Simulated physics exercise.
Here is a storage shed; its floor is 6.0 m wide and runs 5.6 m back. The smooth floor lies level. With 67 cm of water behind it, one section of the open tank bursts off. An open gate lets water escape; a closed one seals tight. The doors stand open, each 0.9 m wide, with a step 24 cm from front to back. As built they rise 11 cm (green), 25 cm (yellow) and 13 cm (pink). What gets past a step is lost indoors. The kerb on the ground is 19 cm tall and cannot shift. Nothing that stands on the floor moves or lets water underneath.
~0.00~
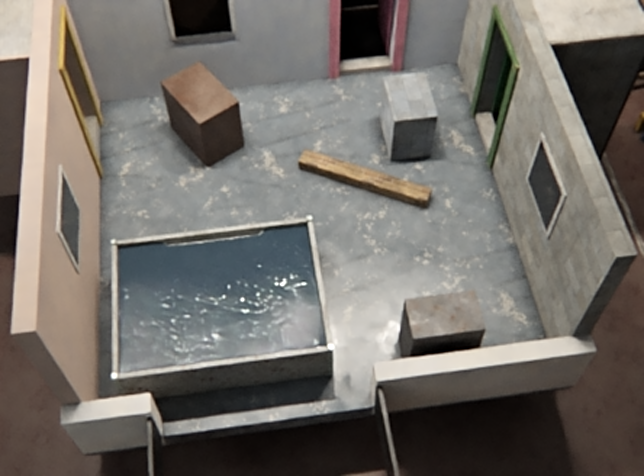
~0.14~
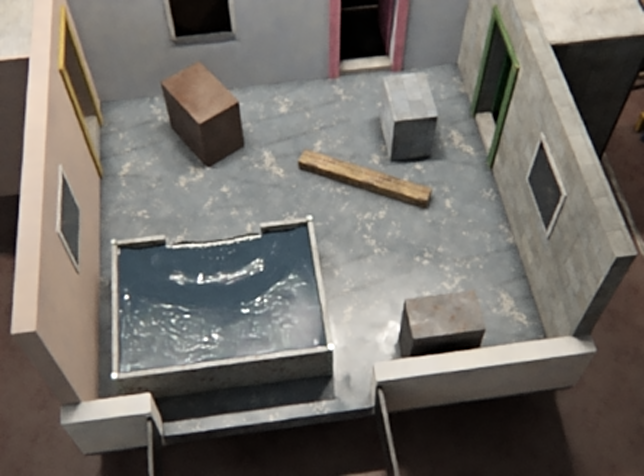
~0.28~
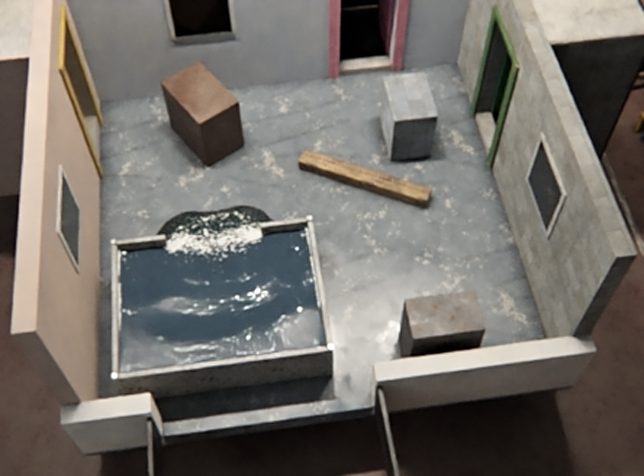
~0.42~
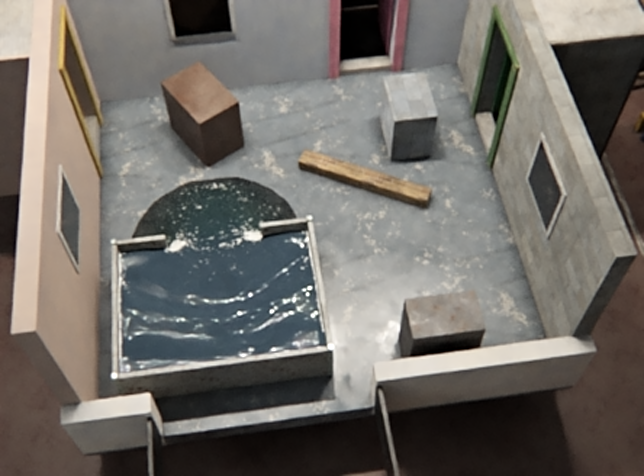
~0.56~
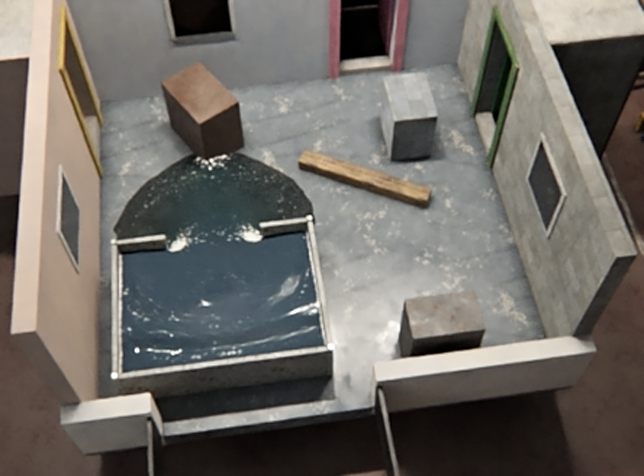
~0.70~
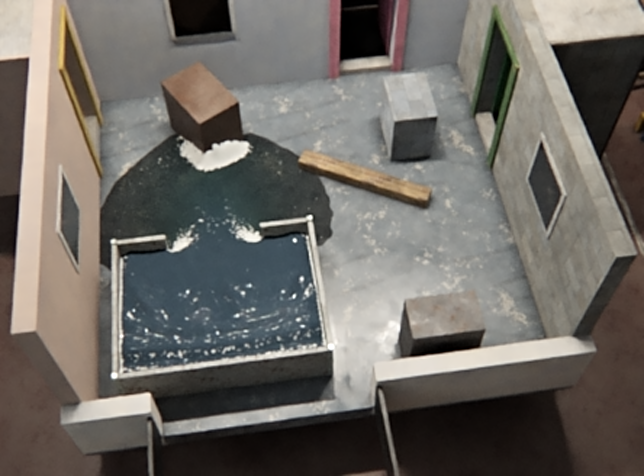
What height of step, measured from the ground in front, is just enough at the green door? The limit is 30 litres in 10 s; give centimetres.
About 9 cm.
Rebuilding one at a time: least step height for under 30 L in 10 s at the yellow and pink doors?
Roughly 26 cm at yellow and 14.0 cm at pink.
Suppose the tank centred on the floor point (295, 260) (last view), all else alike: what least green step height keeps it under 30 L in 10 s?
Then roughly 7.5 cm.
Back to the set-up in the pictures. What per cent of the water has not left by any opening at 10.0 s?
Some 94 per cent remains.
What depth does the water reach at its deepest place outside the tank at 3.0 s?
Up to some 34 cm.
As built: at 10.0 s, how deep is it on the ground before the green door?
About 9.5 cm.
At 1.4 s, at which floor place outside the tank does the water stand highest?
At about (101, 102).
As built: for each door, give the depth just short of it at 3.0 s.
Depths in cm: Green 4, yellow 29, pink 15.
After 1.4 s water covers 35 % of the floor, deepest (56 cm) near (101, 102); it has not reached the green door.
After 3.0 s water covers 60 % of the floor, deepest (34 cm) near (101, 127); 4 cm at the green door, 0 litres in over its 11 cm step.
After 10.0 s water covers 95 % of the floor, deepest (16 cm) near (513, 370); 10 cm at the green door, 14 litres in over its 11 cm step.
At the green door as built, the water arrived by 2.9 s and peaked near 15 cm at 5.8 s.
With a step of 8 cm, 40 litres would have come in within the 10 s; with 10.5 cm, 17 litres. So under 30 litres takes about 9 cm.
